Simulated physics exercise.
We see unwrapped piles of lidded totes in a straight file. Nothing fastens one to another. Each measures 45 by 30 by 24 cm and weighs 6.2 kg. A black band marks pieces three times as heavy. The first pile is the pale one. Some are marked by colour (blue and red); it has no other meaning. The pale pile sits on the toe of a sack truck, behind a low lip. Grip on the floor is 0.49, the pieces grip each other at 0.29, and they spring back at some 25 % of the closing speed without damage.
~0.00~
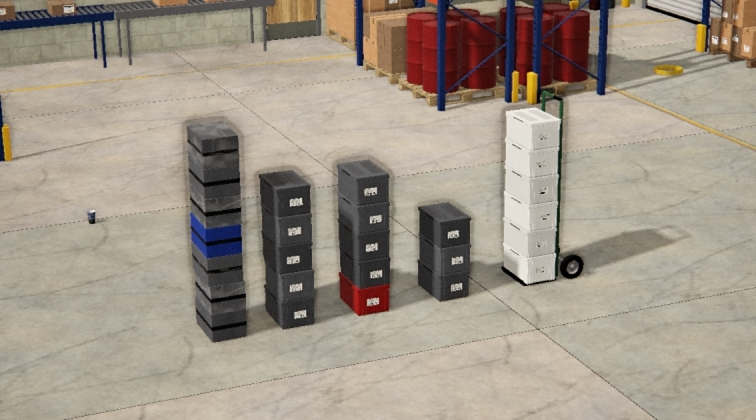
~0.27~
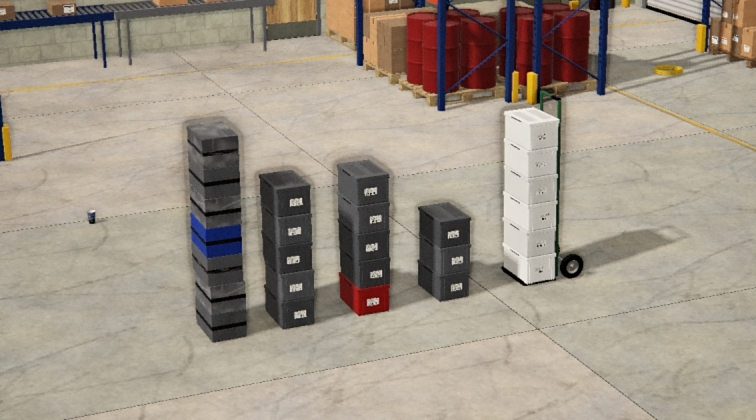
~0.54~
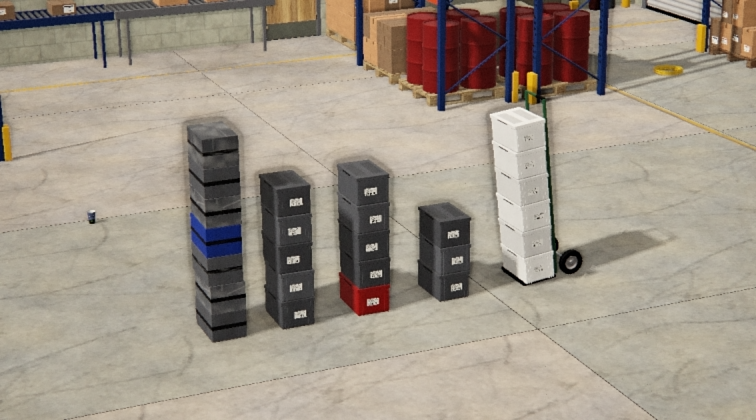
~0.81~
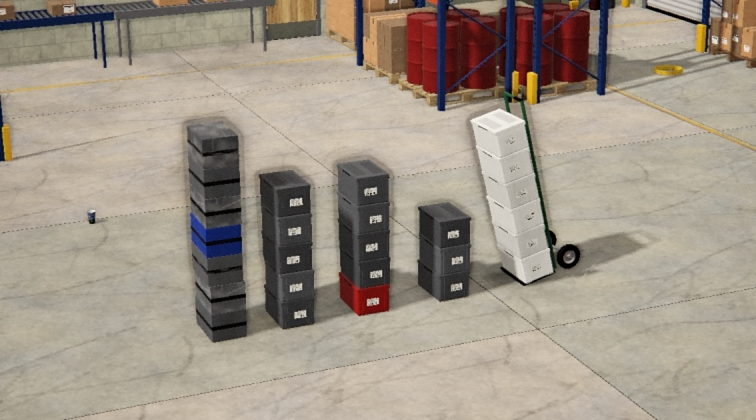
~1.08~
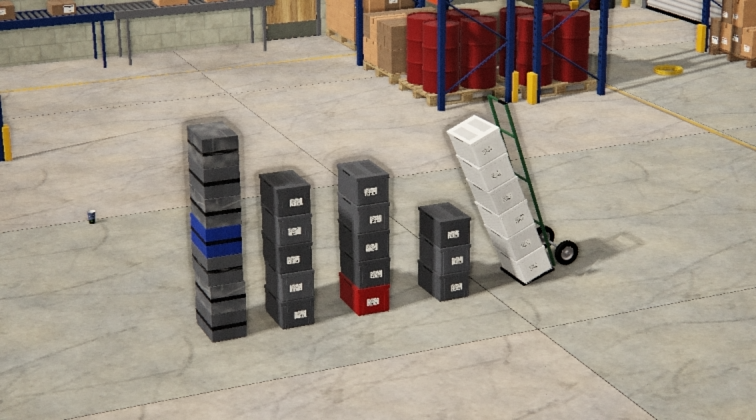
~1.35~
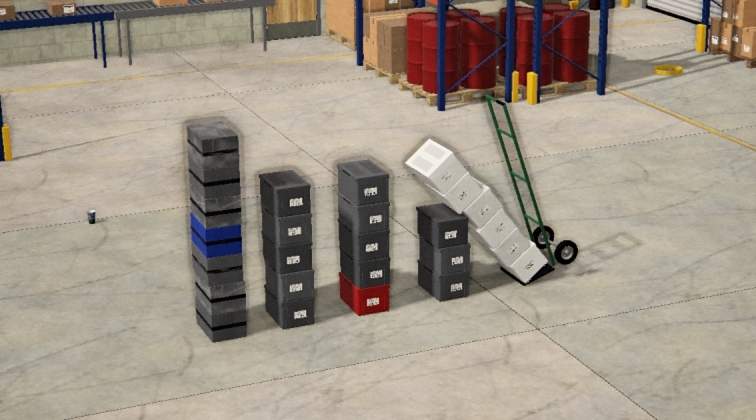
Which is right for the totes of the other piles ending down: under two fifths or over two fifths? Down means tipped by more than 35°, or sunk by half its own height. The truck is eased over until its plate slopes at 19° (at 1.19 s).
Fewer than two in five of them.
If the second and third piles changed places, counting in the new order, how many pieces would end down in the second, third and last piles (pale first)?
In that case second 4, third 2, last 0.
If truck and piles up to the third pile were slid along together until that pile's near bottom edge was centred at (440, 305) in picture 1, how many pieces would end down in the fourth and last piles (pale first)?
Then fourth 0, last 0.
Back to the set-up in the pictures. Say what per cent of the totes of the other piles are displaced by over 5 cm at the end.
Shifted: 55 per cent.
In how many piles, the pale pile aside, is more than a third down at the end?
The count is 1.
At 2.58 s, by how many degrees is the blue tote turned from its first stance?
Some 0°.
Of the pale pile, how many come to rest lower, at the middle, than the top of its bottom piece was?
2 pale pieces.
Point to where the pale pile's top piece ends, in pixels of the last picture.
Near (339, 237).
By 1.50 s, 6 of the pale pile down; none of the 20 other totes down, 2 disturbed.
By 1.90 s, 6 of the pale pile down; none of the 20 other totes down, 6 disturbed.
By 2.58 s, 6 of the pale pile down; 2 of the 20 other totes down; red tote tilted 16°.
By 2.96 s, 6 of the pale pile down; 2 of the 20 other totes down; red tote tilted 25°.
When it is over (3.6 s), 6 of the pale pile down; 2 of the 20 other totes down; red tote tilted 30°; blue tote unmoved. That is 10 per cent. In pixels of the last frame, middles, red tote near (355, 287), blue tote near (215, 233).
